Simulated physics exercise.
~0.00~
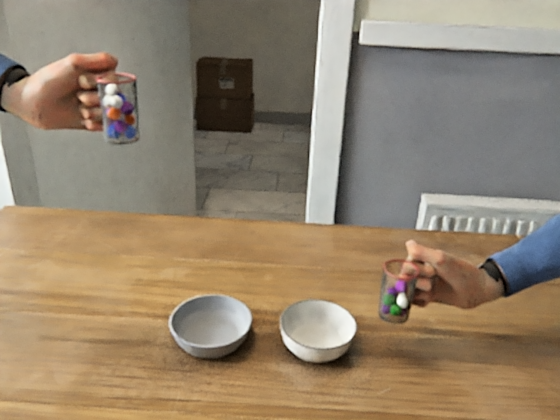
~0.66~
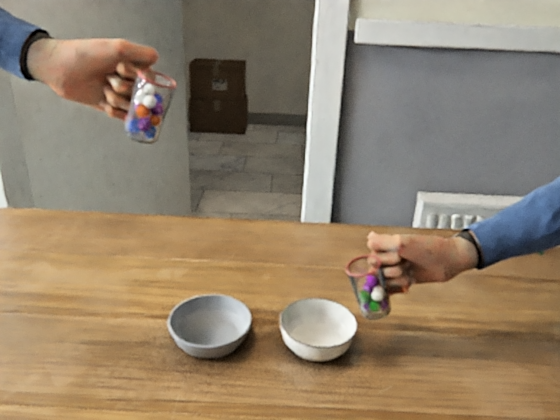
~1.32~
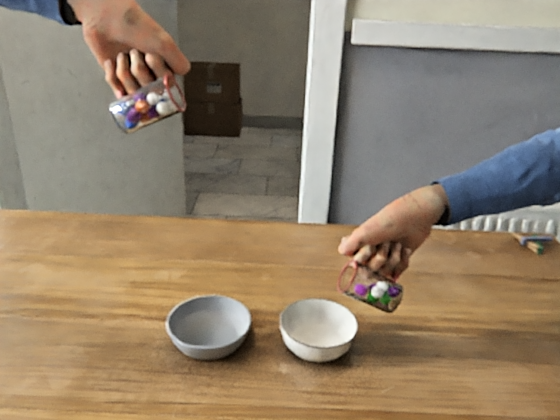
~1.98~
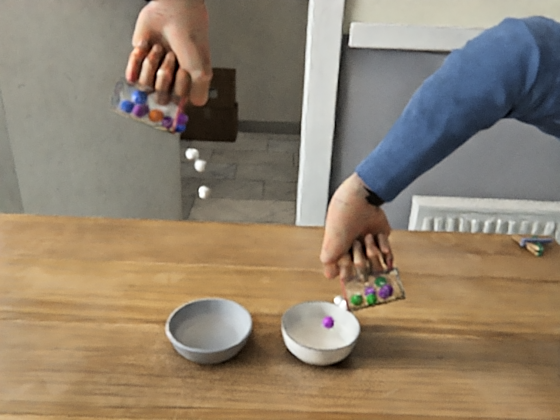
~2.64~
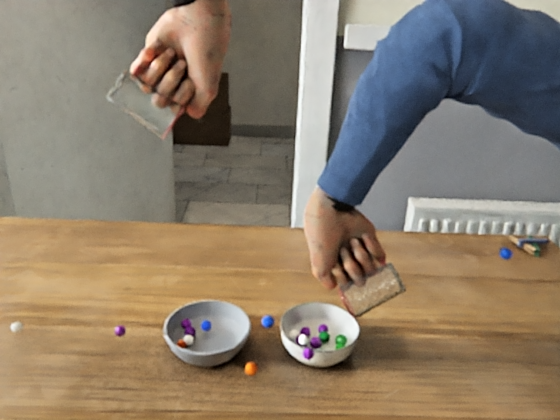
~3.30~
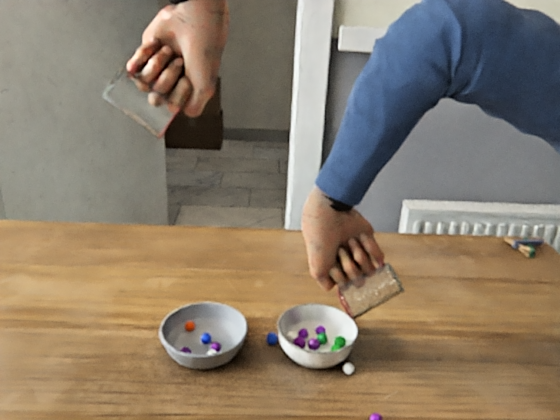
Above a wooden table, two hands tip cups of coloured balls, and the left load scatters.
